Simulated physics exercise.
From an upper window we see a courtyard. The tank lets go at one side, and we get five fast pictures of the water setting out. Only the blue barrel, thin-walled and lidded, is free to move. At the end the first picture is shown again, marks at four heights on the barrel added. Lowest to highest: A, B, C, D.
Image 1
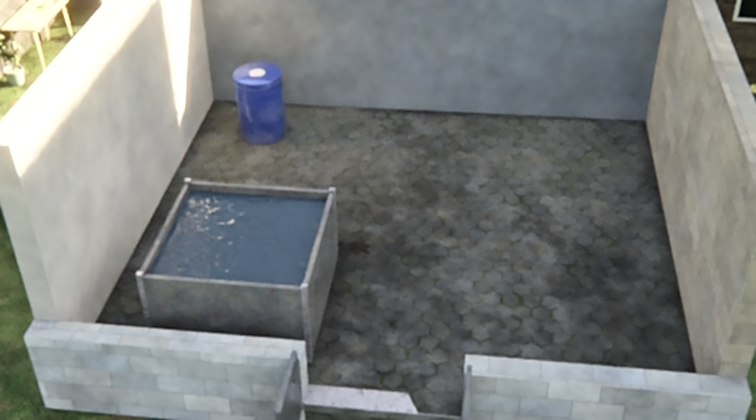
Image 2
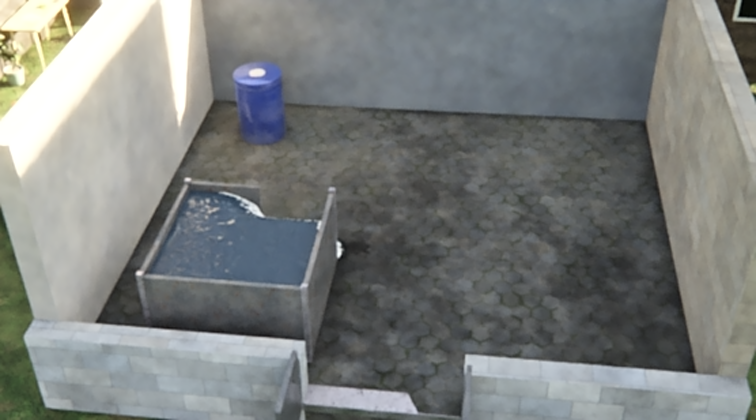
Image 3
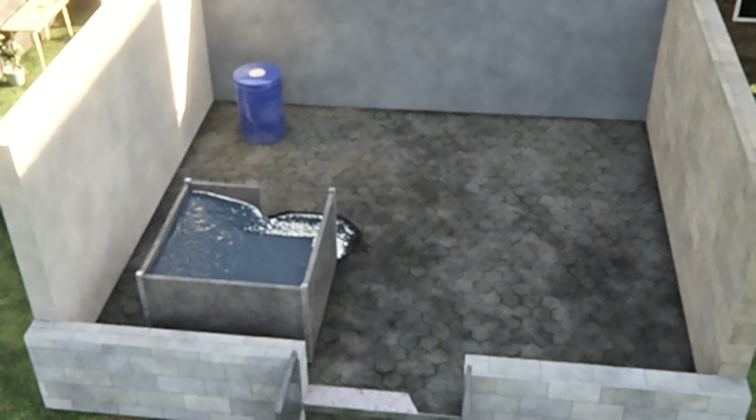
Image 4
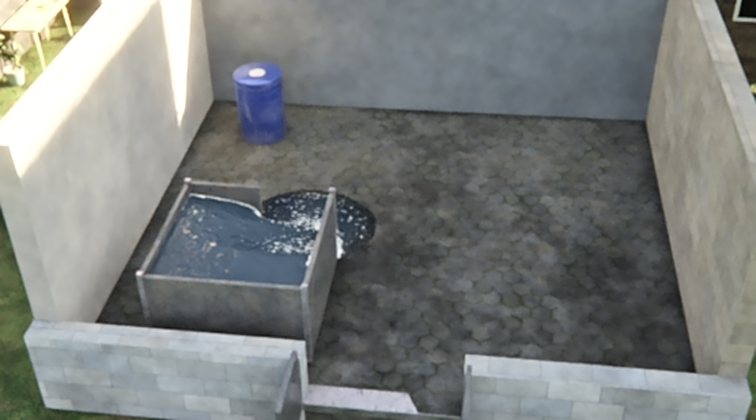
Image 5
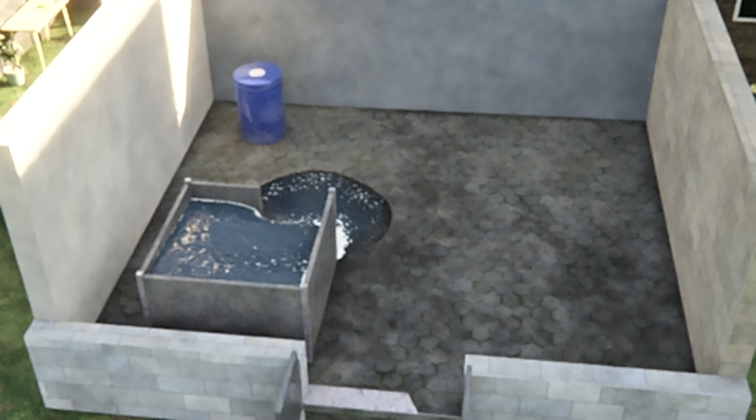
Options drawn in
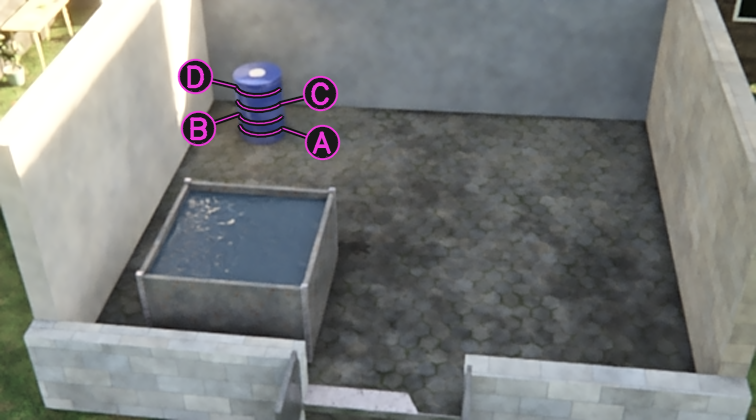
In a walled courtyard paved with dark stones, a square tank full of water stands near a blue barrel. Part of the tank's far side opens and water pours out onto the paving, spreading in a widening, glinting pool behind and to the right, while the barrel stays still.
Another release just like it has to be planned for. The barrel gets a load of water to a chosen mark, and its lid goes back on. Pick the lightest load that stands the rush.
B is the one.
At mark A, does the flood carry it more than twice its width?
No.
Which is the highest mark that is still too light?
The answer is A.
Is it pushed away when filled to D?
No, that is safe.
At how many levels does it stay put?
Three of them.
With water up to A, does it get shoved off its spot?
Yes, it does.
In magenta, A at (257, 134); B at (256, 123); C at (255, 110); D at (254, 95); from the bottom up A, B, C, D.
Choosing A, it is pushed about half its own width away.
Choosing B, it does not move.
Choosing C, it does not move.
Choosing D, it does not move.
